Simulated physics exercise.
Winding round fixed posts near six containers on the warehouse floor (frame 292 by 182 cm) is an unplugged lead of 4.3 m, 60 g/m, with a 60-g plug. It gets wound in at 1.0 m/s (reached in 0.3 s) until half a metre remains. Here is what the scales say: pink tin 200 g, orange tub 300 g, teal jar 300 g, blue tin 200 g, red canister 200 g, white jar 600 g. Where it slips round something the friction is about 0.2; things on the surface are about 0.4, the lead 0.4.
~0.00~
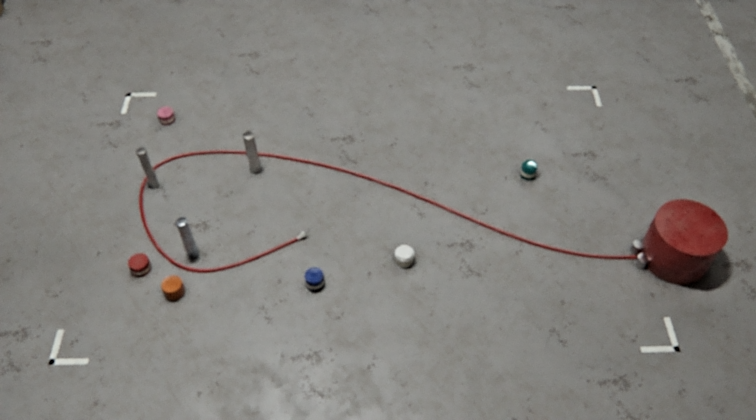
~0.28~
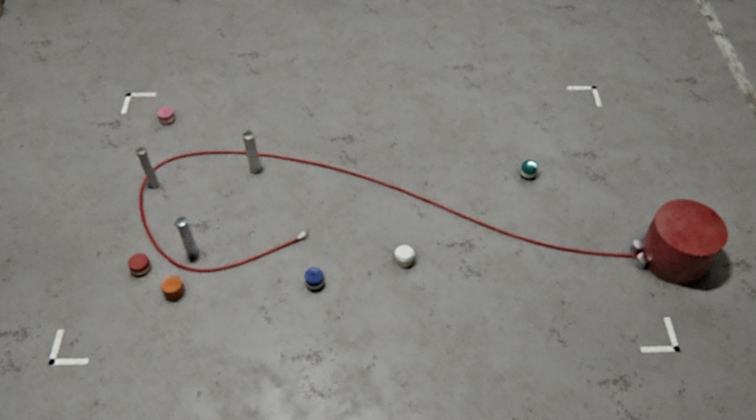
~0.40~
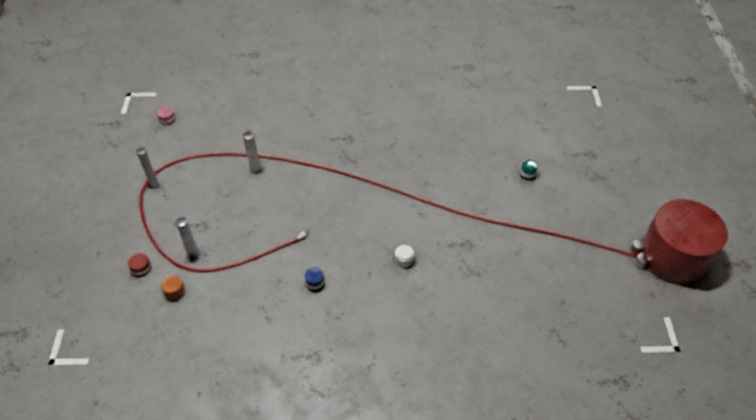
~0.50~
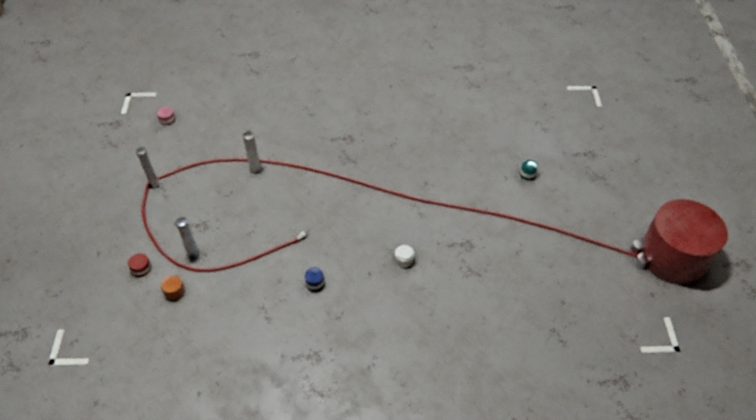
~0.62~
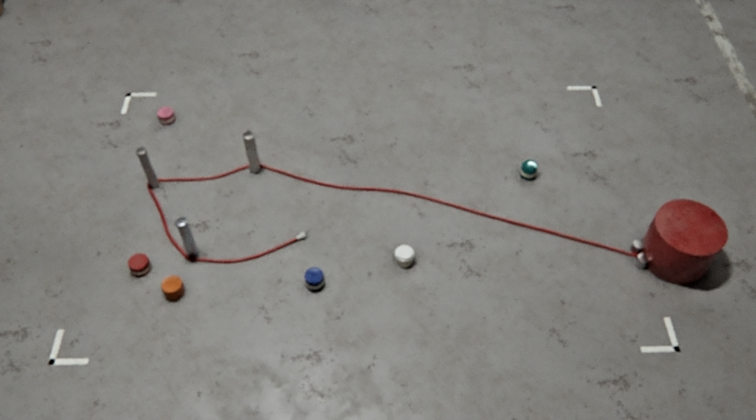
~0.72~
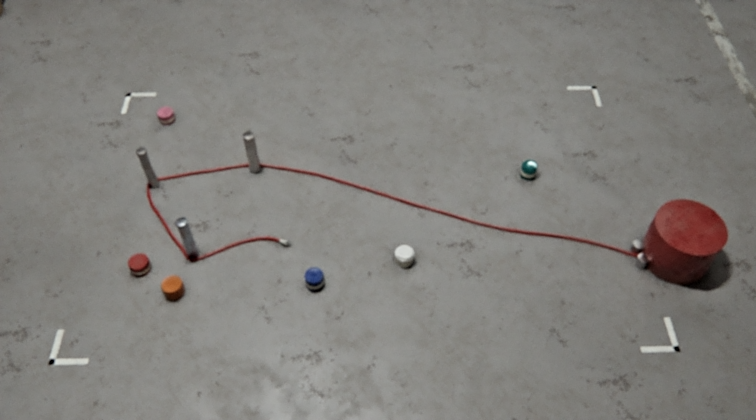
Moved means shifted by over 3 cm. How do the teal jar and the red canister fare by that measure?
Teal jar - does not count. Red canister - does not count.
After 1.6 s, plug at (122, 157); nothing else has moved.
After 2.5 s, plug at (297, 138); pink tin 4 cm off its start.
After 3.4 s, plug at (437, 186); pink tin 4 cm off its start at (169, 108).
After 4.3 s, plug at (552, 225); pink tin 4 cm off its start.
After 5.1 s, plug at (552, 225); red canister 0 cm off its start at (138, 261), teal jar 0 cm off its start at (530, 165), pink tin 4 cm off its start at (169, 108).
